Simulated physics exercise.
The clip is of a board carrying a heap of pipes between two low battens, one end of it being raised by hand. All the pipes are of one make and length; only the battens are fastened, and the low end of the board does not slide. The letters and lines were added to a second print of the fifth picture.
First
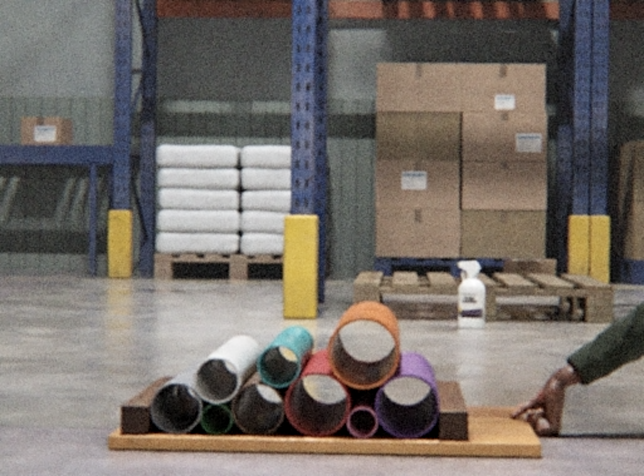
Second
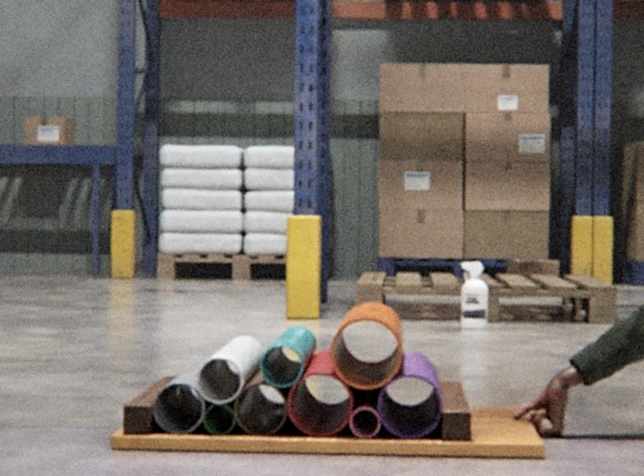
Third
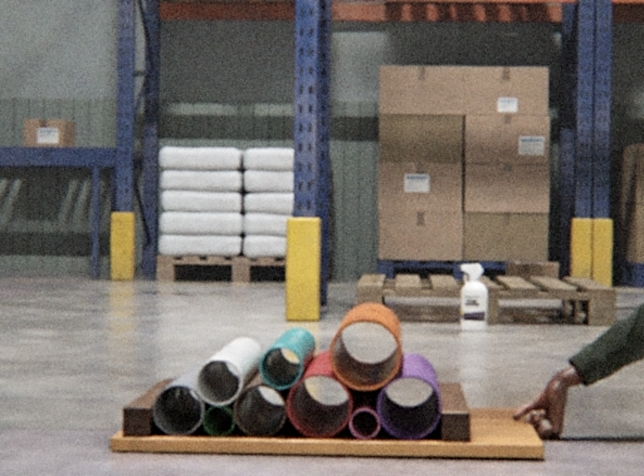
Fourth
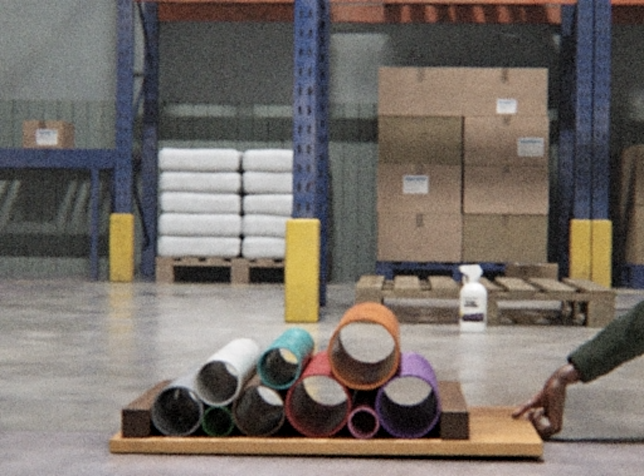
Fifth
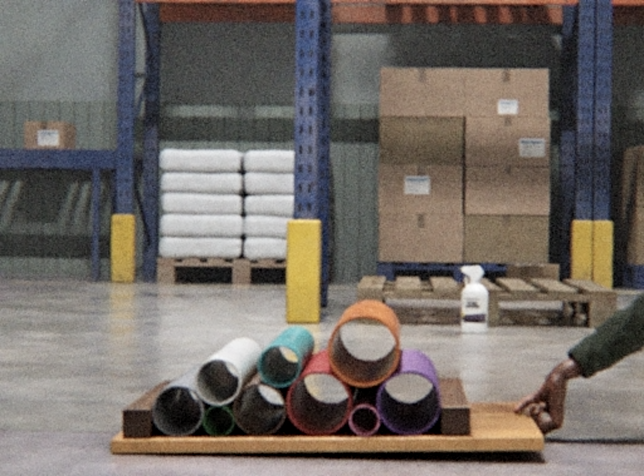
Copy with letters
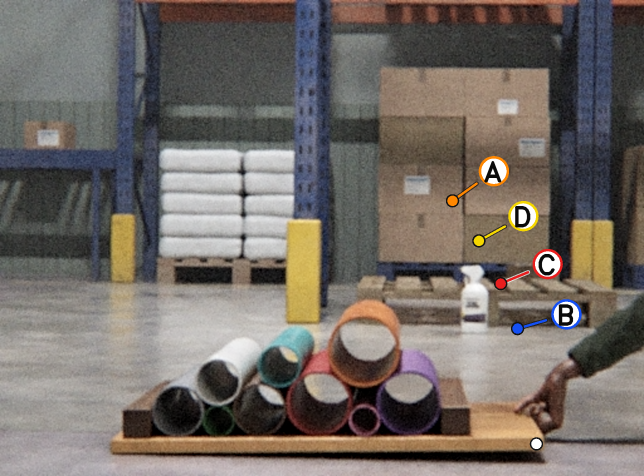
In a warehouse, a hand held the right end of a wooden board stacked with colourful pipes between two low battens, and nothing moved apart from a slight shake of the whole view.
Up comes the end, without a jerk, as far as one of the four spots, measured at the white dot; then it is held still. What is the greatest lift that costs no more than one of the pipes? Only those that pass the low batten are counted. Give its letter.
The last mark within the limit is A.
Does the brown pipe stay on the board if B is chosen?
Yes.
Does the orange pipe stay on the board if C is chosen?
The orange pipe: Yes.
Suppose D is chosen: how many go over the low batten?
It comes to none.
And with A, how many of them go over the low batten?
The count is none.
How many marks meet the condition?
Four of them.
On the marked copy, A at (452, 201); B at (518, 328); C at (501, 284); D at (479, 241); the white dot at (537, 444).
Following A. Soon after the start, board at 20°.
Later, board at 36°.
In the end, board at 36°, none over the low batten.
As for the rest, B none over the low batten; C none over the low batten; D none over the low batten.
